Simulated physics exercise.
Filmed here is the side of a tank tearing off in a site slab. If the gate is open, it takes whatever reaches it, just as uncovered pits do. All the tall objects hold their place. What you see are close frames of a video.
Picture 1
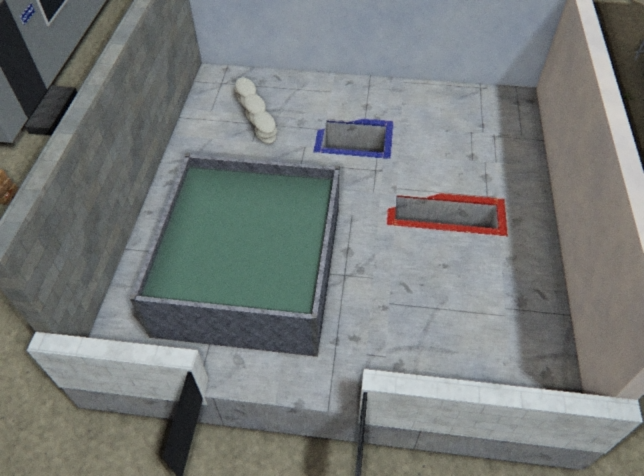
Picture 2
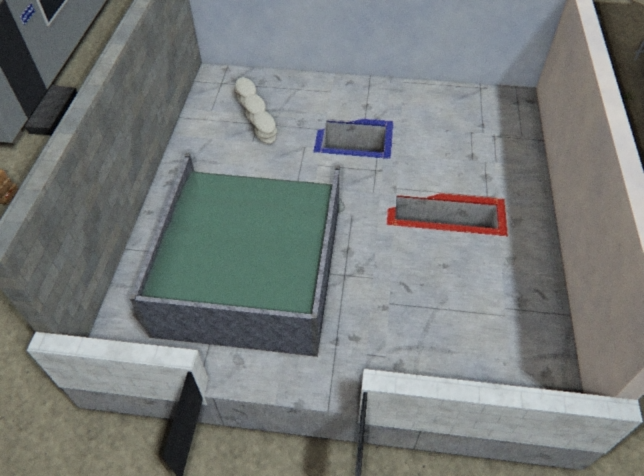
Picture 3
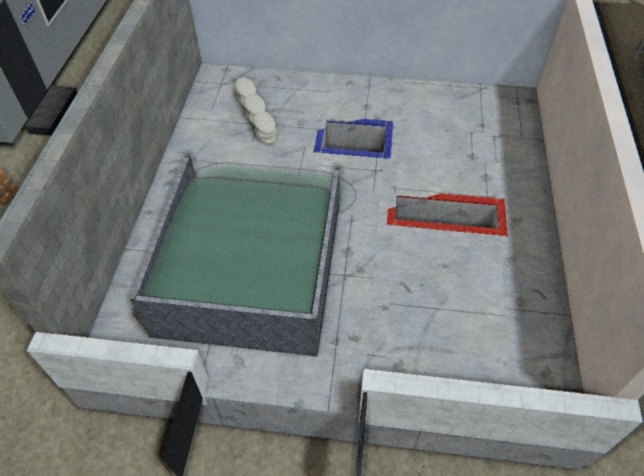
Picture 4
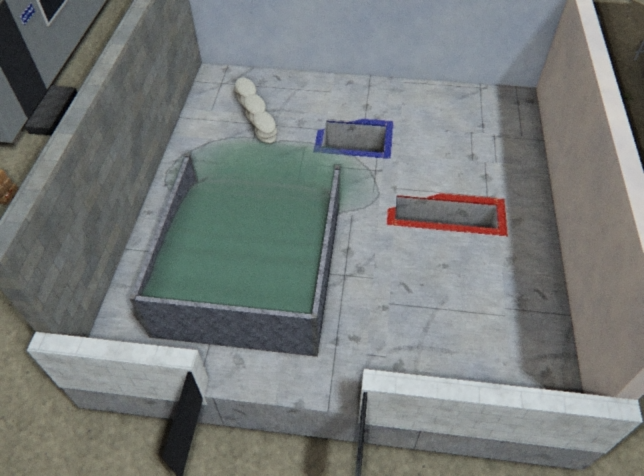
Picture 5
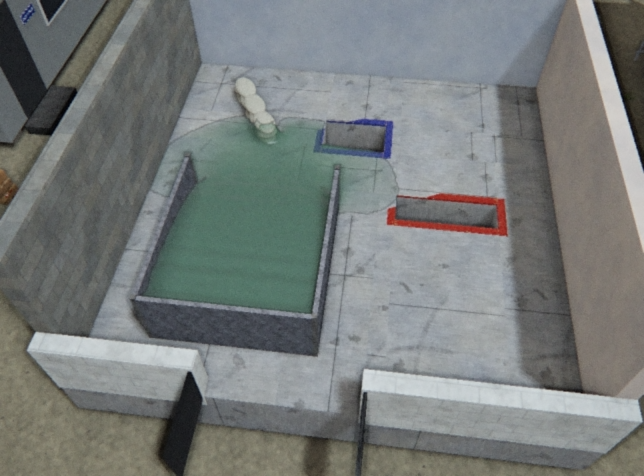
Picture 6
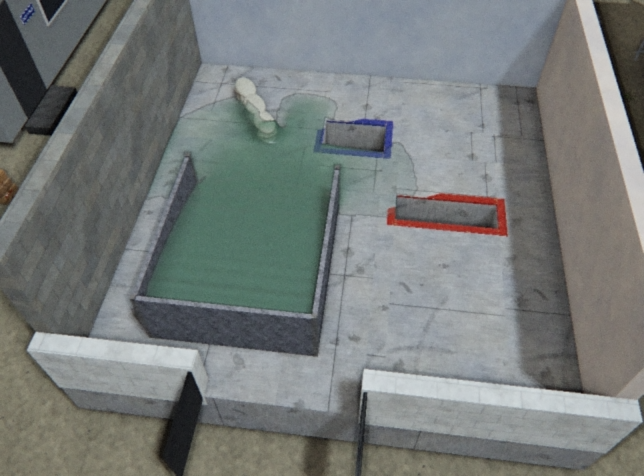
The clip shows a tank of green water in a walled slab yard; its far side disappears, and water pours out across the floor, spreading around a row of pale round objects and reaching the blue-edged and red-edged pits.
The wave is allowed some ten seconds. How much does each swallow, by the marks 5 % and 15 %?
The gate carries off next to nothing - beneath five per cent; the blue pit carries off plenty - exceeding fifteen per cent; the red pit carries off some - in the five to fifteen per cent range.
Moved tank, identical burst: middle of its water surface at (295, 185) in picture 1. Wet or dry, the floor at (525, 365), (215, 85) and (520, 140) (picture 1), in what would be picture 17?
Spot 1 unwetted, spot 2 wetted, spot 3 unwetted.
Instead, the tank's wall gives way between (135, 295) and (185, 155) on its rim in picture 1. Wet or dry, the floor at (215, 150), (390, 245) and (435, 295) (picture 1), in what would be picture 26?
Note, points one to three: Reached and soaked / unreached / unreached.
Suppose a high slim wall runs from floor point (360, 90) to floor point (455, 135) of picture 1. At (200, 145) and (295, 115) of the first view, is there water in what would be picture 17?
Swamped, then swamped.
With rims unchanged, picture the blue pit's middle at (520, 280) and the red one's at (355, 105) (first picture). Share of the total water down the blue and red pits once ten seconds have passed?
Percentages by pit: Blue at 10, red at 45.
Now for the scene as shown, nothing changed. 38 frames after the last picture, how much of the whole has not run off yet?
I make it 62 per cent.
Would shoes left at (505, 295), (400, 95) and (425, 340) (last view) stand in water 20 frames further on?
One after the other: Clear, flooded, clear.
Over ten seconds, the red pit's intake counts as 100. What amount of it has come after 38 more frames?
Near 25 per cent, give or take.
A moment on, water covers 35 % of the floor; the gate 0 %, the blue pit 7 %, the red pit 0 %.
Next, water covers 45 % of the floor; the gate 0 %, the blue pit 15 %, the red pit 0 %.
Then, water covers 50 % of the floor; the gate 0 %, the blue pit 27 %, the red pit 0 %.
Later, water covers 80 % of the floor; the gate 0 %, the blue pit 35 %, the red pit 2 %.
In the end, water covers 95 % of the floor; the gate 3 %, the blue pit 40 %, the red pit 9 %.
